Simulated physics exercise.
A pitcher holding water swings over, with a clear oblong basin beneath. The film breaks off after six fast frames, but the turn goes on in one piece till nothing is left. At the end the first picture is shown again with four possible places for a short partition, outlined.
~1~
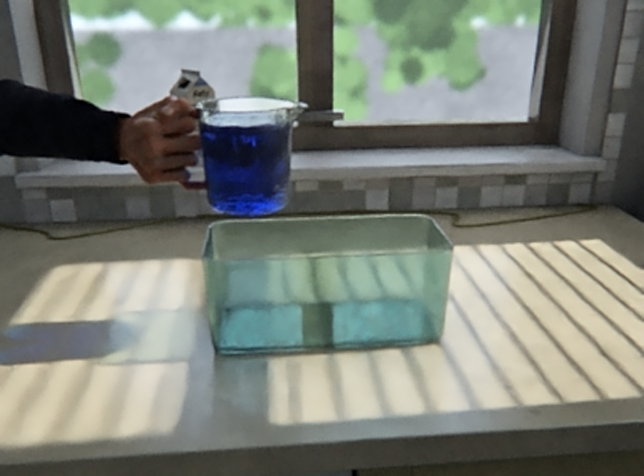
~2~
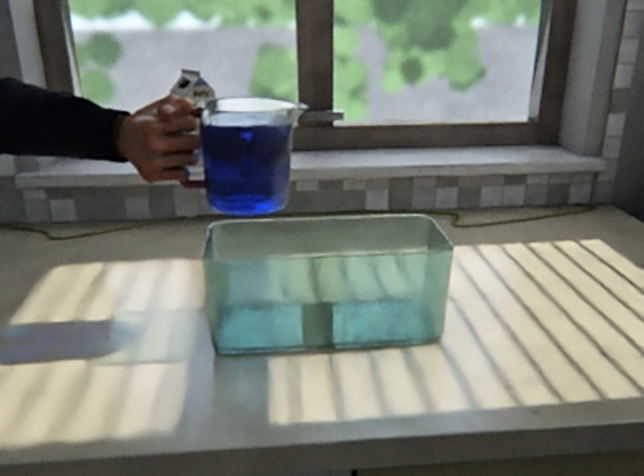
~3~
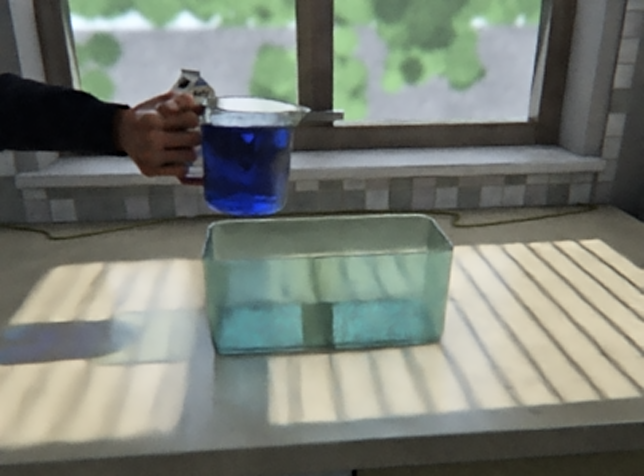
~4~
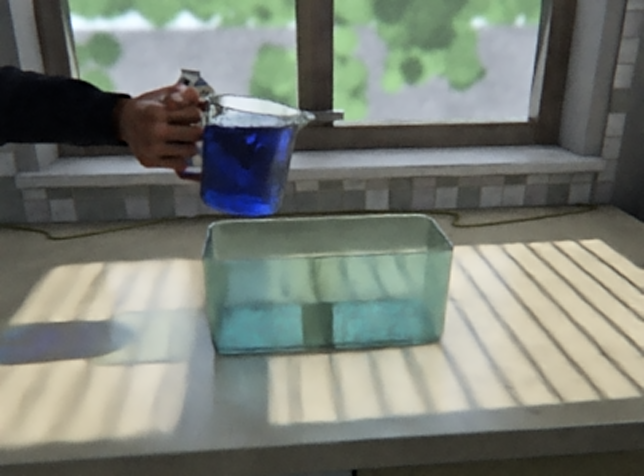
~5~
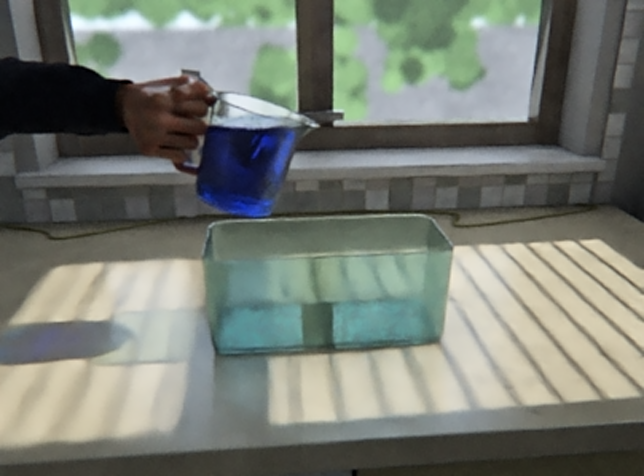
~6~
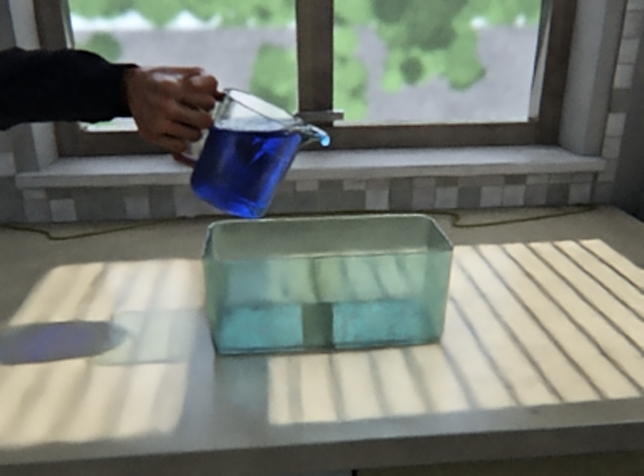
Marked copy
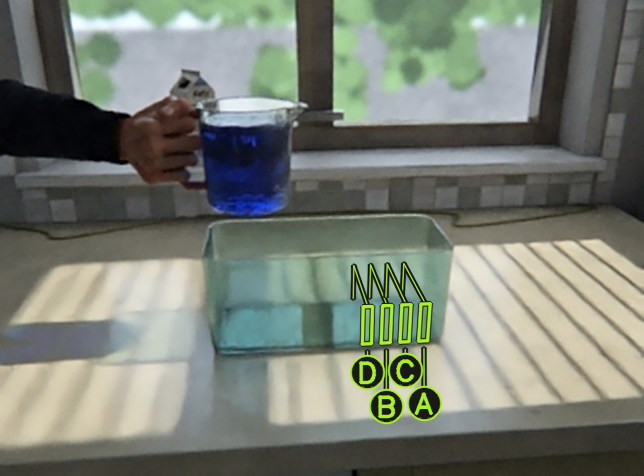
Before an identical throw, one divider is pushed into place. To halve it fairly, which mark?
It is D.
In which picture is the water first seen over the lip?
In picture 6.
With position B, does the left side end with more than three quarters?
Yes.
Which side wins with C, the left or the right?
More ends on the left.
In lime, A at (423, 347); B at (386, 349); C at (405, 348); D at (367, 351).
If A is chosen, about 97 % ends left of the wall and 2 % right of it.
If B is chosen, about 86 % ends left of the wall and 13 % right of it.
If C is chosen, about 97 % ends left of the wall and 2 % right of it.
If D is chosen, about 48 % ends left of the wall and 52 % right of it.
